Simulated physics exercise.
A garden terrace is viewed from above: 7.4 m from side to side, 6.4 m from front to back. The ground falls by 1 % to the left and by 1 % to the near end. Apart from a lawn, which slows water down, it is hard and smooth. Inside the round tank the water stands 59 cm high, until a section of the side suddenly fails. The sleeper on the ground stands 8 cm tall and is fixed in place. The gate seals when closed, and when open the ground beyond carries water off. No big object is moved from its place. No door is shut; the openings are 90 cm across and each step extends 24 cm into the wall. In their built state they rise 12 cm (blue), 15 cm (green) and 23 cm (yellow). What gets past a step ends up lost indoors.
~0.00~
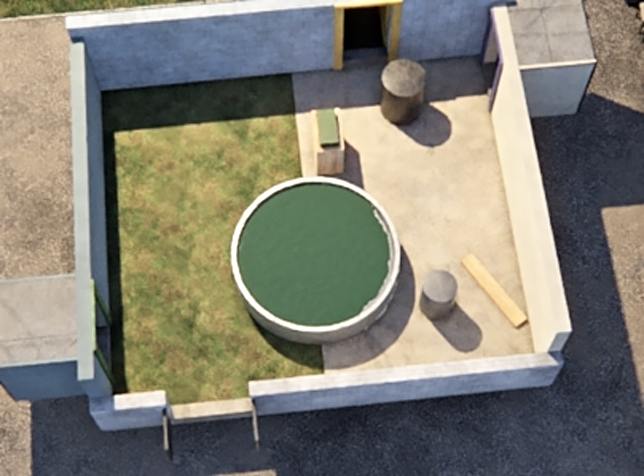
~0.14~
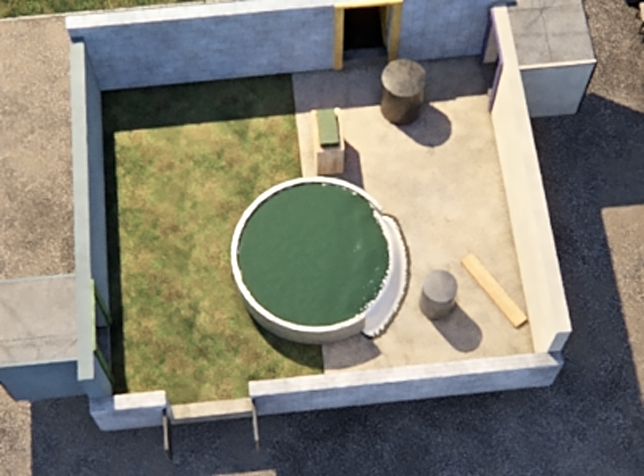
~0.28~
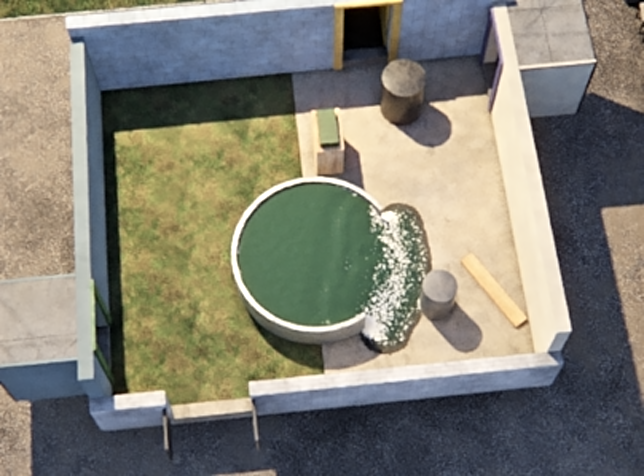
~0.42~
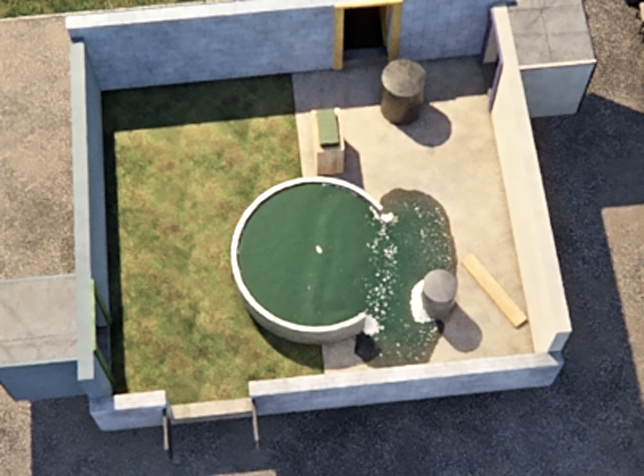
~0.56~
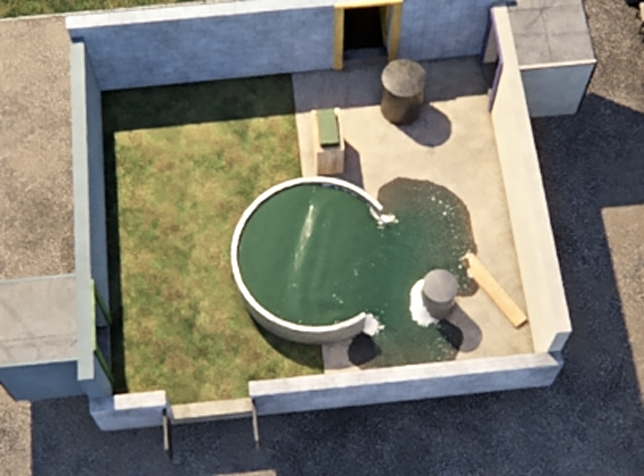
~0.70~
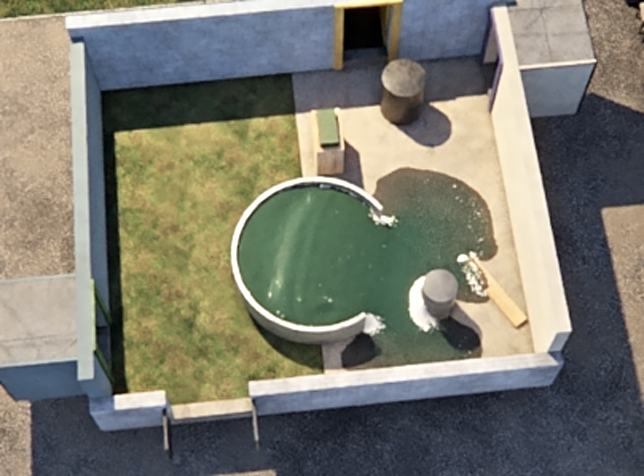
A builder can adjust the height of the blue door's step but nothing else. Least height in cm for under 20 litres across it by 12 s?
Roughly 14.5 cm.
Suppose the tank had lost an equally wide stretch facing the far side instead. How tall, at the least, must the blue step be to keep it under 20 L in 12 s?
It should stand roughly 10.0 cm high.
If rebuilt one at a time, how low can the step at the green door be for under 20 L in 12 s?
Roughly 6.5 cm at the green door.
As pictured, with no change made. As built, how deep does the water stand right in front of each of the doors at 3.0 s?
Blue door 8 cm, green door 0 cm, yellow door 0 cm.
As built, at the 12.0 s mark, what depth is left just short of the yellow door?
It stands about 7.0 centimetres deep.
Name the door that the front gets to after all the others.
The green door.
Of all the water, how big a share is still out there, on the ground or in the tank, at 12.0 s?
Share still there: Approx. 92 percent.
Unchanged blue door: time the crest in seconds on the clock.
Some 5.5 s, more or less.
After 1.4 s water covers 25 % of the floor, deepest (43 cm) near (414, 301); it has not reached the blue door.
After 3.0 s water covers 40 % of the floor, deepest (39 cm) near (422, 359); 8 cm at the blue door, 0 litres in over its 12 cm step.
After 12.0 s water covers 100 % of the floor, deepest (15 cm) near (507, 370); 3 cm at the blue door, 44 litres in over its 12 cm step.
At the blue door as built, the water arrived by 2.0 s and peaked near 18 cm at 5.6 s.
Run again over the same 12 s with other heights there, 29 litres in over 13.5 cm, 11 litres over 16 cm. The limit of 20 litres is kept from about 14.5 cm up.
